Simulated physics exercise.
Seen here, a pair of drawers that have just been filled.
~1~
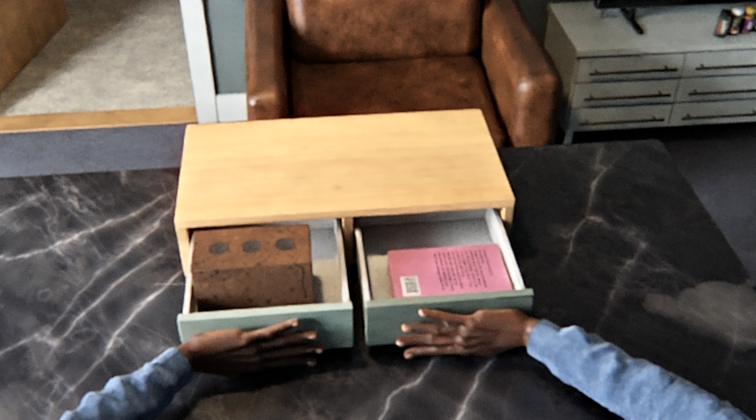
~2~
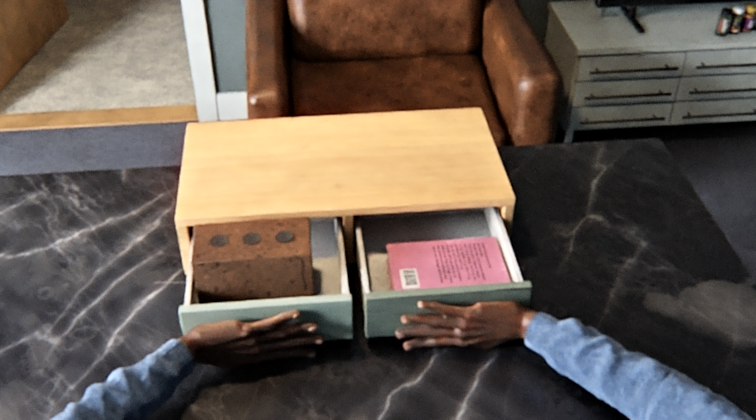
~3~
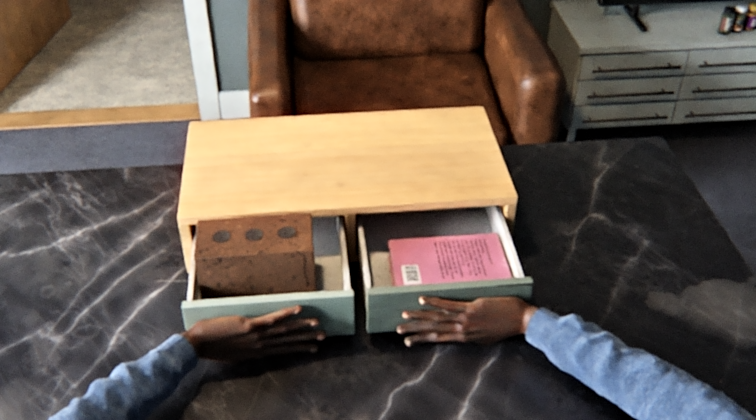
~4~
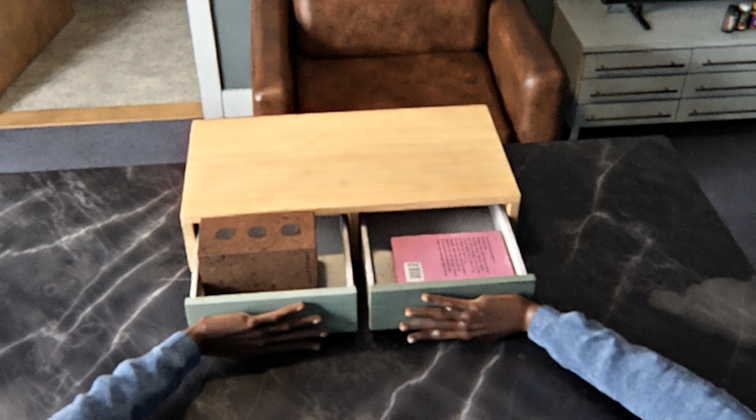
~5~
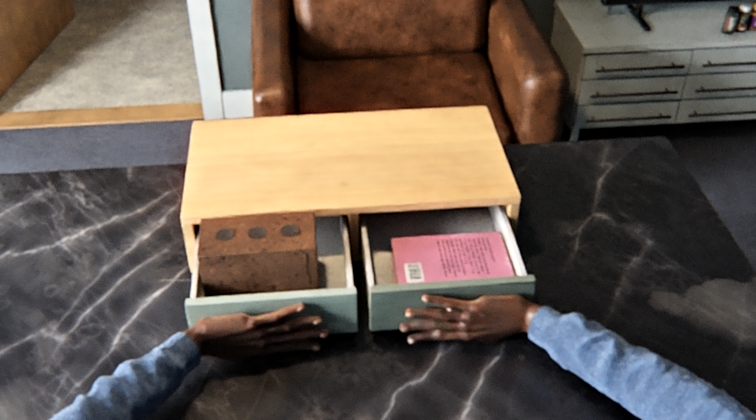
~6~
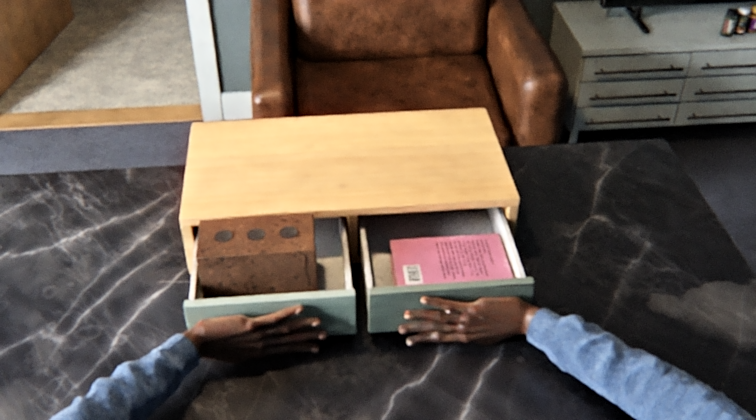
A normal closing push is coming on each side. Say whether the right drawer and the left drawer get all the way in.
Outcome: The right drawer shuts flush; the left drawer stays ajar.
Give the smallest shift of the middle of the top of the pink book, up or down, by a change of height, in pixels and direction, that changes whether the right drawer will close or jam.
Roughly 20 pixels up.
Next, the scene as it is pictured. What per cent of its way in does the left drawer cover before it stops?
Some 40 per cent of the way.
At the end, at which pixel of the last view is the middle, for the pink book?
At about (432, 197).
Then, 0.40 s past the last view, right drawer starting in; left drawer starting in.
Then, 0.70 s past the last view, right drawer about half in; left drawer starting in.
Finally, the right drawer goes all the way in; the left drawer will not close.
